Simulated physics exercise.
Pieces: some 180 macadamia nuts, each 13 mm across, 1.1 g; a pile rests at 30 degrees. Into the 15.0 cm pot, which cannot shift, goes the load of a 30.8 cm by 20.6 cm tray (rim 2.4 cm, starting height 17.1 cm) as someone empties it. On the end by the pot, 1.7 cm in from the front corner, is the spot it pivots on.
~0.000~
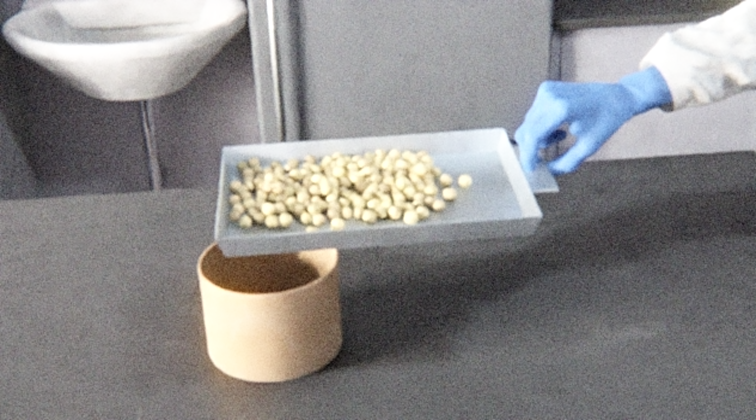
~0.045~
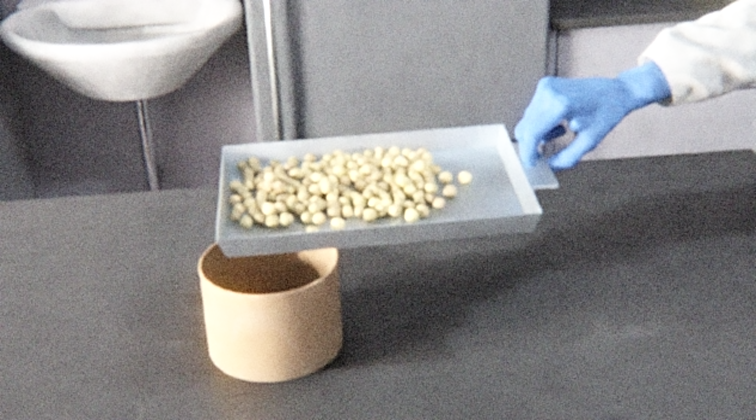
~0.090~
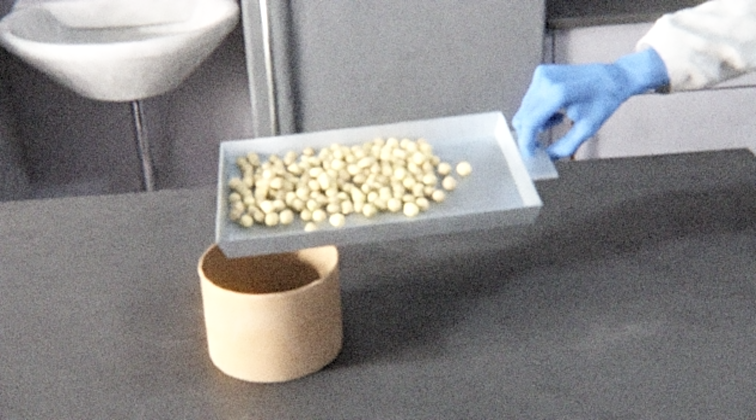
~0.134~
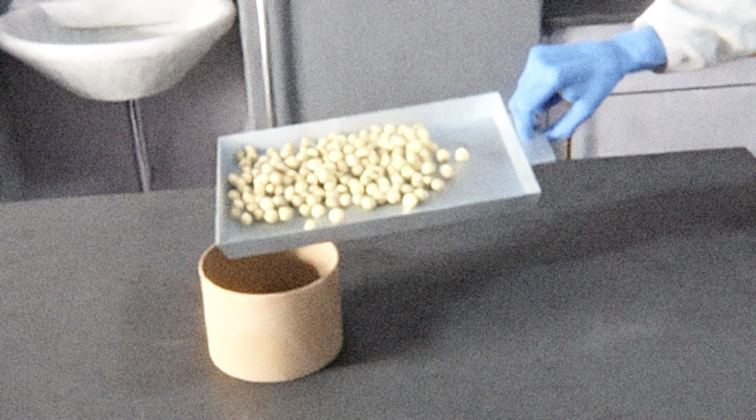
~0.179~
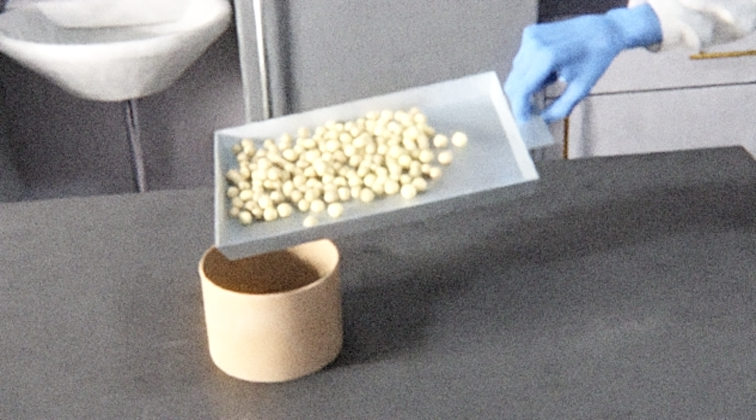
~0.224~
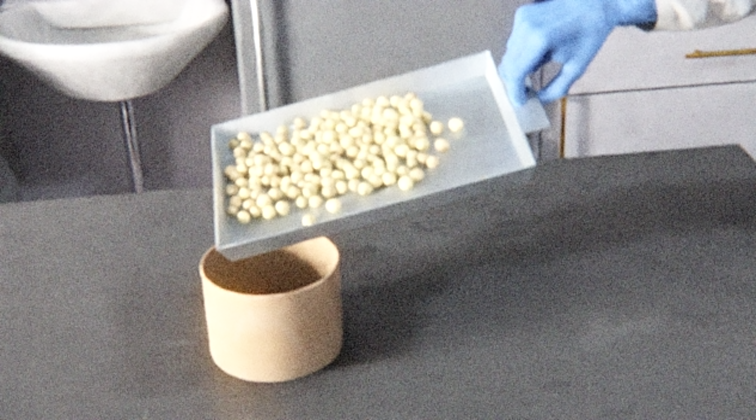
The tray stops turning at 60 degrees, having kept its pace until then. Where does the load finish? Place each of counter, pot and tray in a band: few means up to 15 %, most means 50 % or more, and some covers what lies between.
Counter: Most; pot: Few; tray: Some.
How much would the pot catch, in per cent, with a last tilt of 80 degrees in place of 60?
It would land at about 0 percent.
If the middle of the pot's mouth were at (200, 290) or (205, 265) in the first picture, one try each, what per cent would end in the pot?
Estimates: 25 % and 0 %, in that order.
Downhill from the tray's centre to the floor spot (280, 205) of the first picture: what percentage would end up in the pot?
Near 0 percent, give or take.
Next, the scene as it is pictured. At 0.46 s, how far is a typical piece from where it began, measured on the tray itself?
Roughly 4 cm.
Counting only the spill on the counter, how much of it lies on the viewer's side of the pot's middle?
Near 100 in a hundred.
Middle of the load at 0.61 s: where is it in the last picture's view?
Roughly (253, 173).
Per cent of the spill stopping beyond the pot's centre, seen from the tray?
I'd put it at close to 90 per cent.
After 0.46 s, tilt 39 degrees; the tray holds 100 %, the pot 0 %.
After 0.61 s, tilt 53 degrees; the tray holds 100 %, the pot 0 %.
After 0.89 s, tilt 60 degrees; the tray holds 75 %, the pot 0 %.
At rest (3.2 s), counter 70 %, pot 0 %, tray 30 %.
